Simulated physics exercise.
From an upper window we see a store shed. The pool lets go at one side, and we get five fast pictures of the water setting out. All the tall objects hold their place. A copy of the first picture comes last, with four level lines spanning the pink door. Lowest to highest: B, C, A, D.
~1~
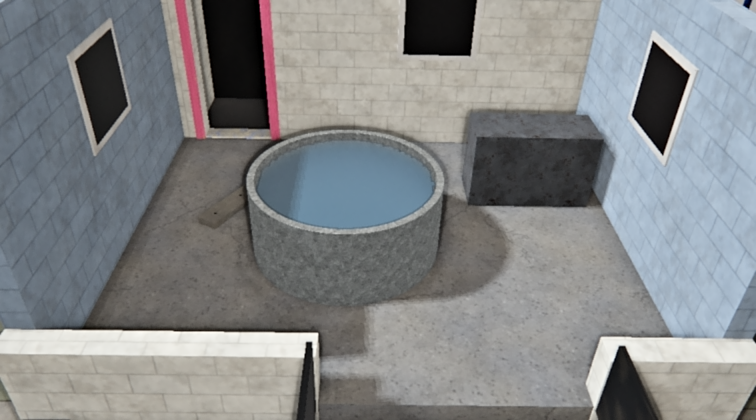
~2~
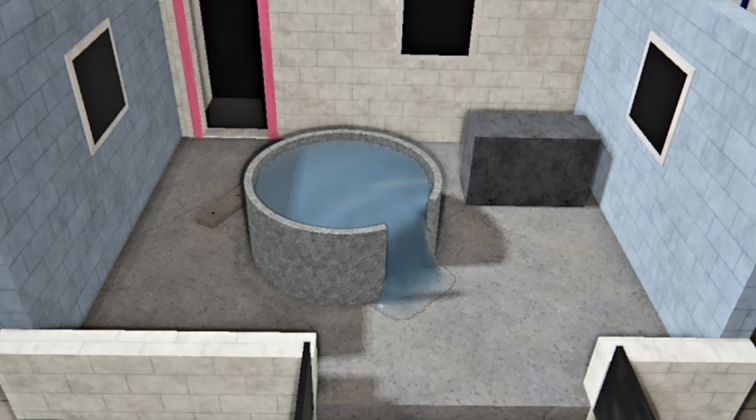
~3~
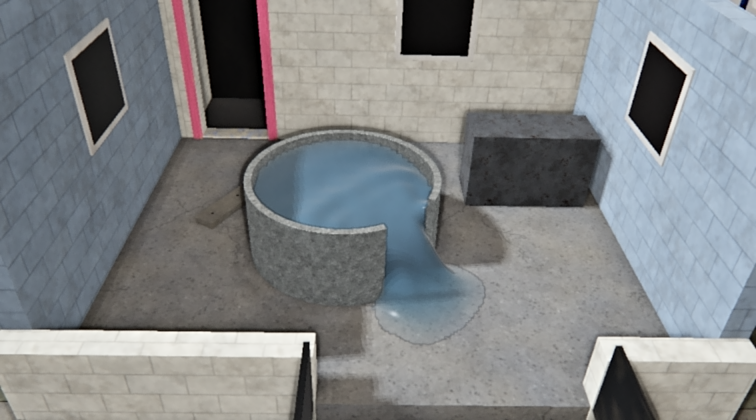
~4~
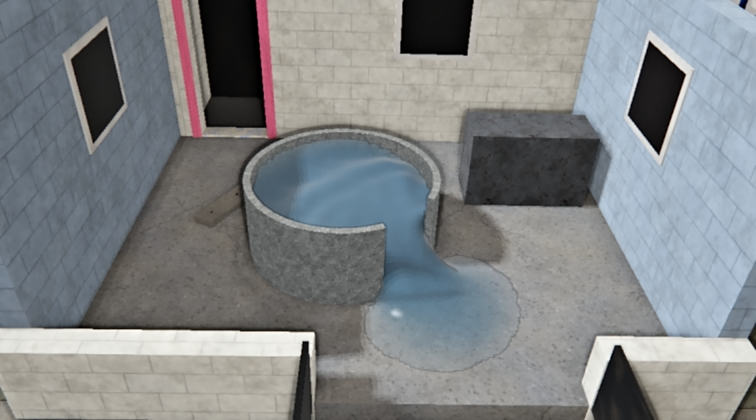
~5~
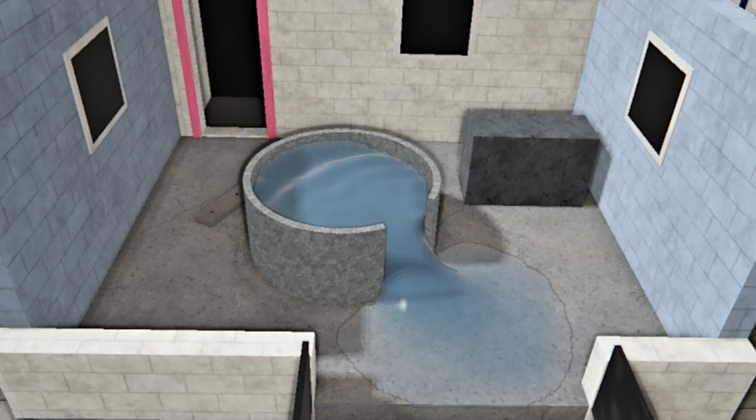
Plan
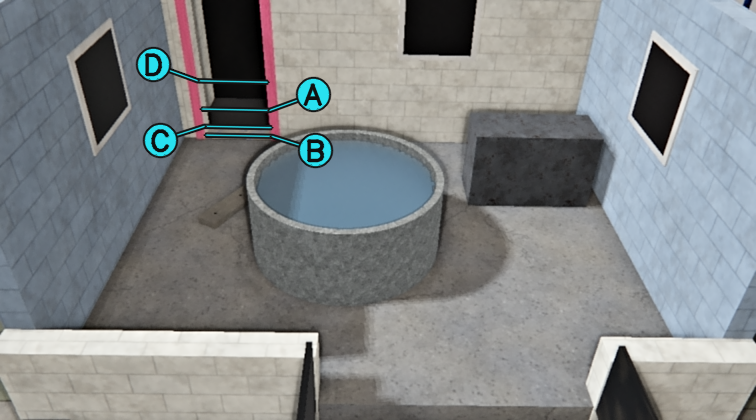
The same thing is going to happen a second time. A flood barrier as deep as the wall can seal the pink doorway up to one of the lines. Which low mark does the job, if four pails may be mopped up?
I would pick line B.
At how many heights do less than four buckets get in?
All of the four.
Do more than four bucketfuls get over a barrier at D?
No, that is safe.
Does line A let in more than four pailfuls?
No, that is safe.
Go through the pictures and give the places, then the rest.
In the first frame, water in the pool at rest, its middle at (346, 182); foot of the pink doorway at (239, 138); open gate at (461, 331).
In the second frame, 1 % of the ground under water, visible out to (404, 304).
In the third frame, 4 % of the ground under water, visible out to (461, 306).
In the fourth frame, 8 % of the ground under water, visible out to (499, 286).
In the fifth frame, 15 % of the ground under water, visible out to (531, 275).
In cyan, A at (235, 109); B at (238, 135); C at (237, 126); D at (232, 81); from the bottom up B, C, A, D.
Choosing A, nothing gets over.
Choosing B, a splash gets over, under a bucket.
Choosing C, nothing gets over.
Choosing D, nothing gets over.
